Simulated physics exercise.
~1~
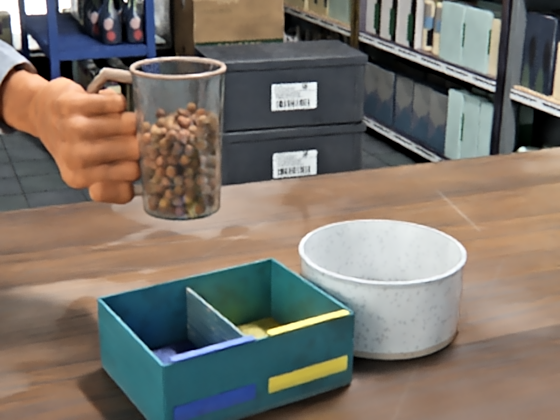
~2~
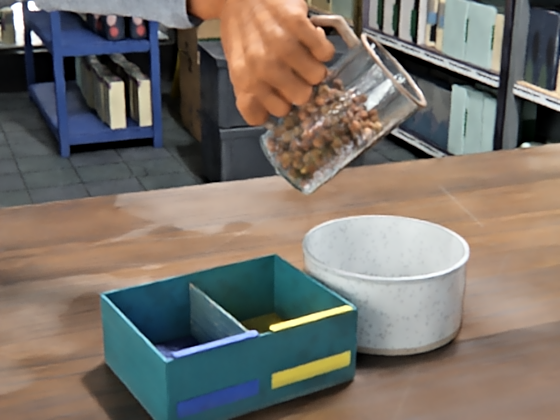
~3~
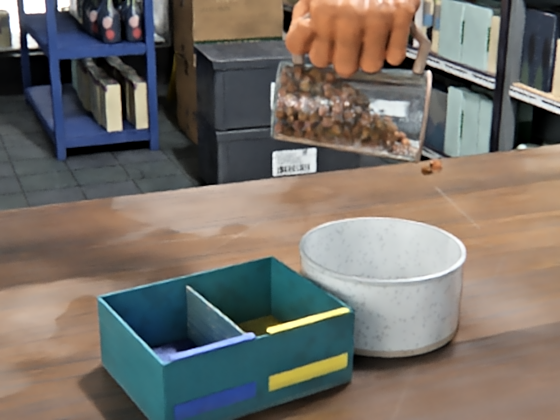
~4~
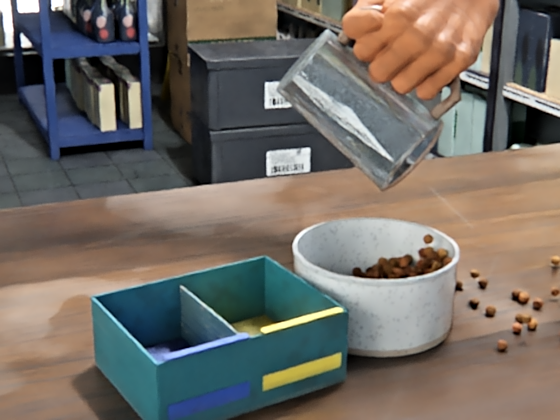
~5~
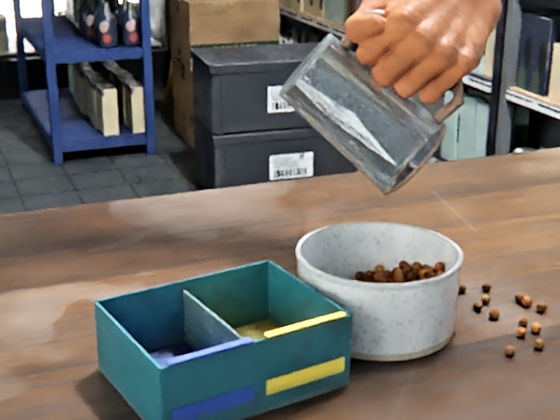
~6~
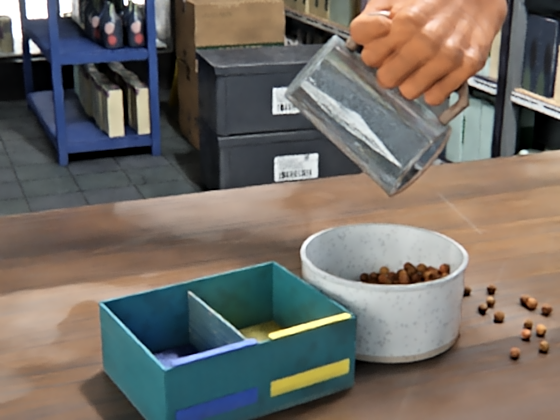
On a wooden table in a storage room, a hand moved a clear cup of small brown balls to the right and tipped it over a white pot, emptying it; most landed inside, some scattered on the table, and the divided tin stayed empty.
